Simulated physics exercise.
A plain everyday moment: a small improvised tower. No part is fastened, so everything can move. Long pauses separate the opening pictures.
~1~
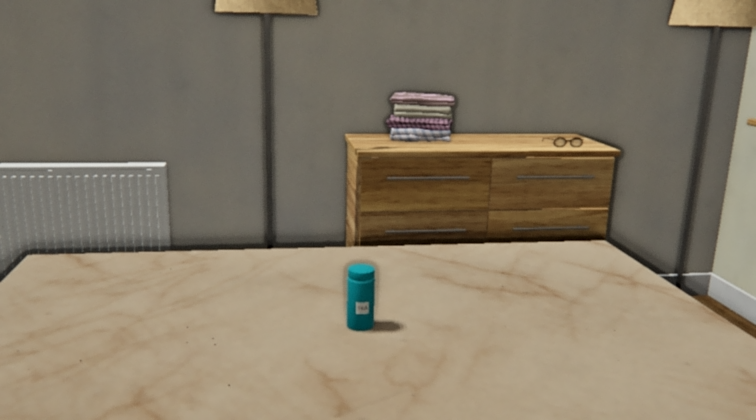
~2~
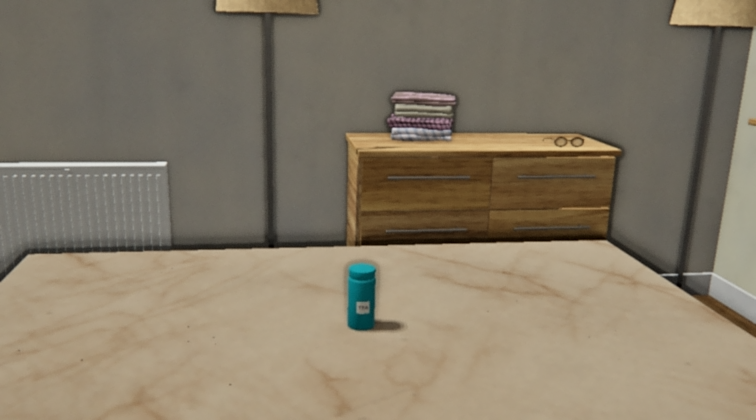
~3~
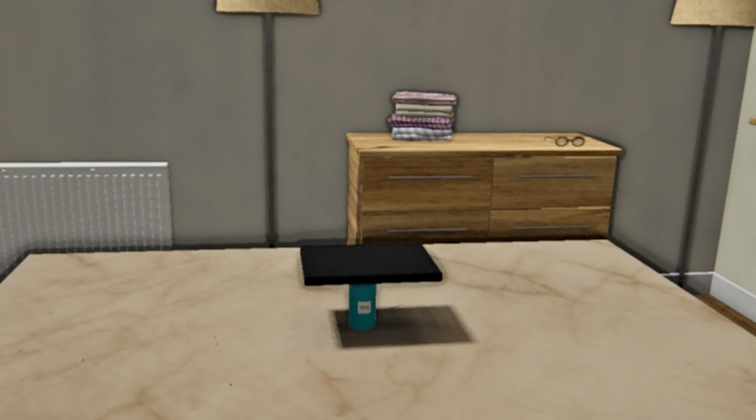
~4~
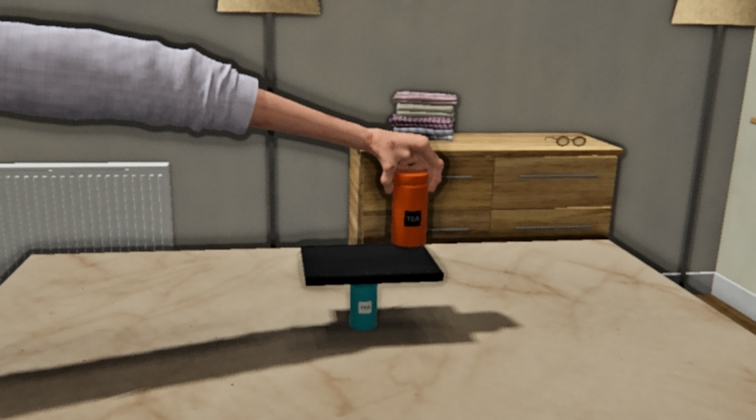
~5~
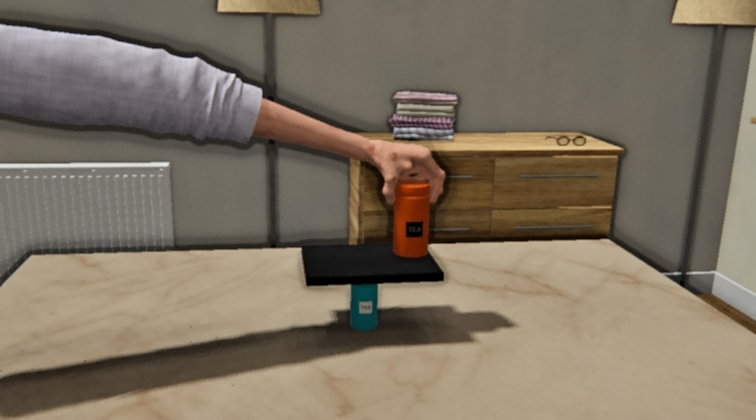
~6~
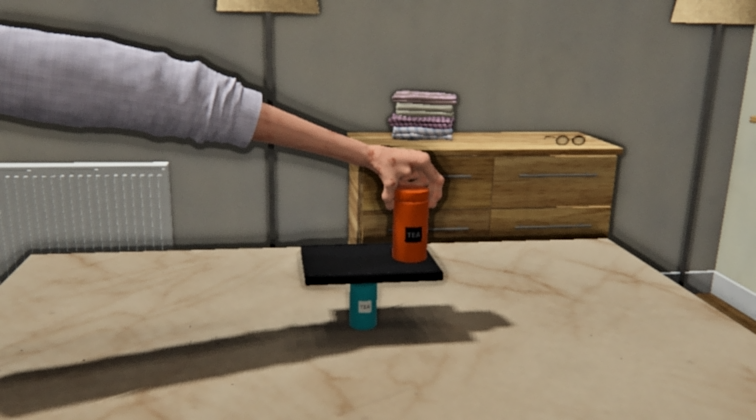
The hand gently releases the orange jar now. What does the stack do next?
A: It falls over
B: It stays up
It falls over.
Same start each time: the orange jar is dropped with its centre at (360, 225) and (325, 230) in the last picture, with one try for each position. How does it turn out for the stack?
The first time it stays in place, but the second time it tumbles down.
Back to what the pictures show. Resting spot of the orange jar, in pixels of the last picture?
It ends near (460, 308).
Then, 0.30 s after the last picture, orange jar now fallen; black lid tipped 50° from how it was.
Then, 0.70 s after the last picture, black lid tipped 61° from how it was; turquoise shaker tipped 4° from how it was.
Then, 1.10 s after the last picture, black lid and turquoise shaker now fallen.
At rest, fallen, black lid, turquoise shaker and orange jar. Seen from the same camera at the end, orange jar near (459, 308). The stack comes apart.
